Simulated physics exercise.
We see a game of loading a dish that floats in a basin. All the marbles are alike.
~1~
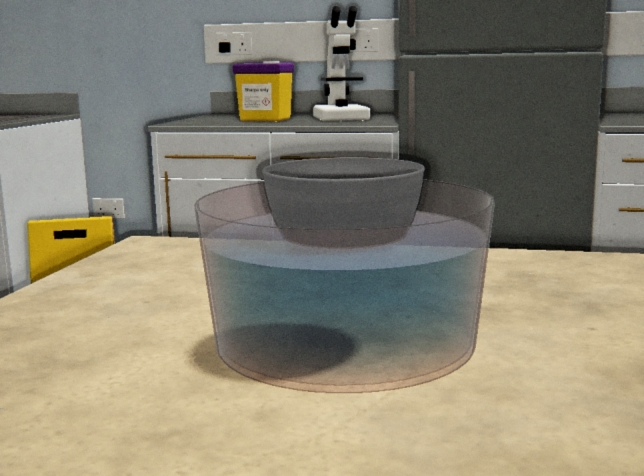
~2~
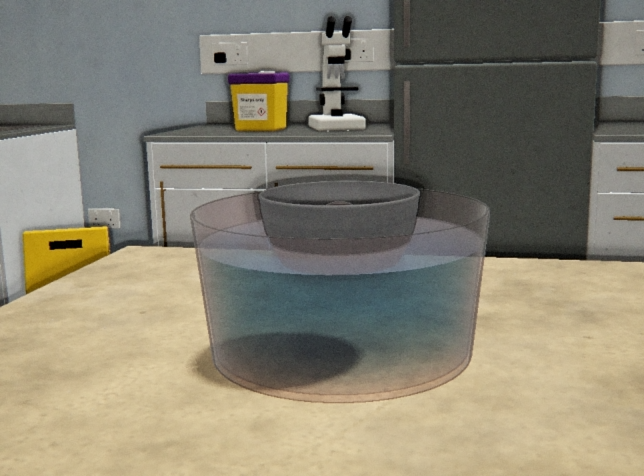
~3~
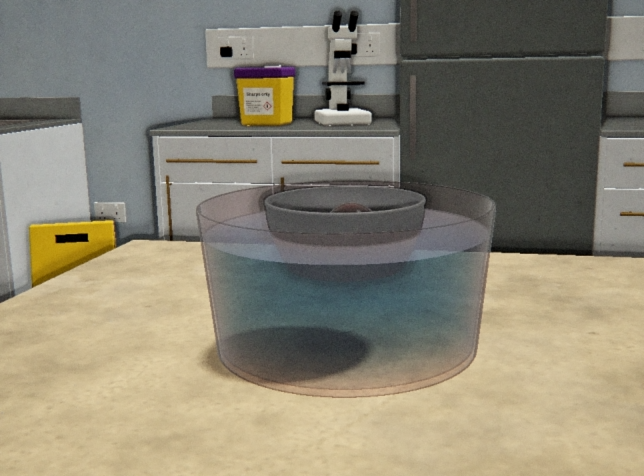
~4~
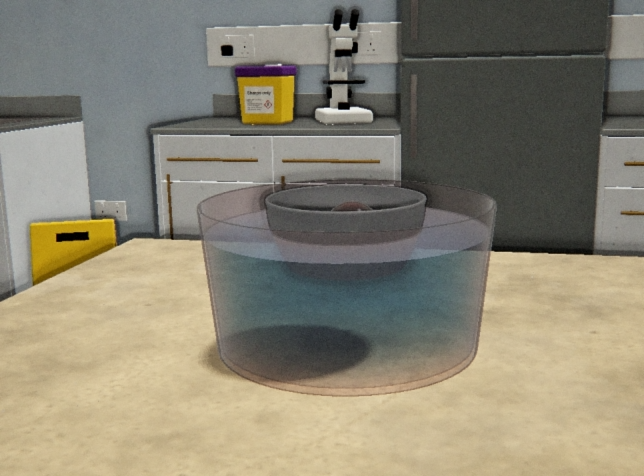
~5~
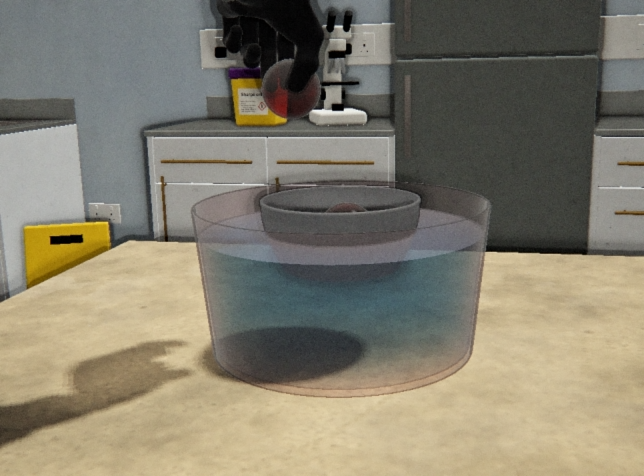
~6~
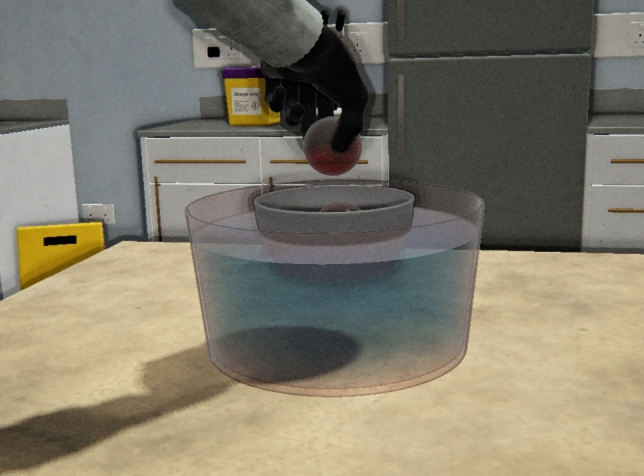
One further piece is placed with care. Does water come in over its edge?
It stays afloat.
A moment on, the glass marble is in and the dish dips.
Further on, it steadies; about a fifth of its side above the surface.
When it is over, the dish floats; about a fifth of its side above the surface.
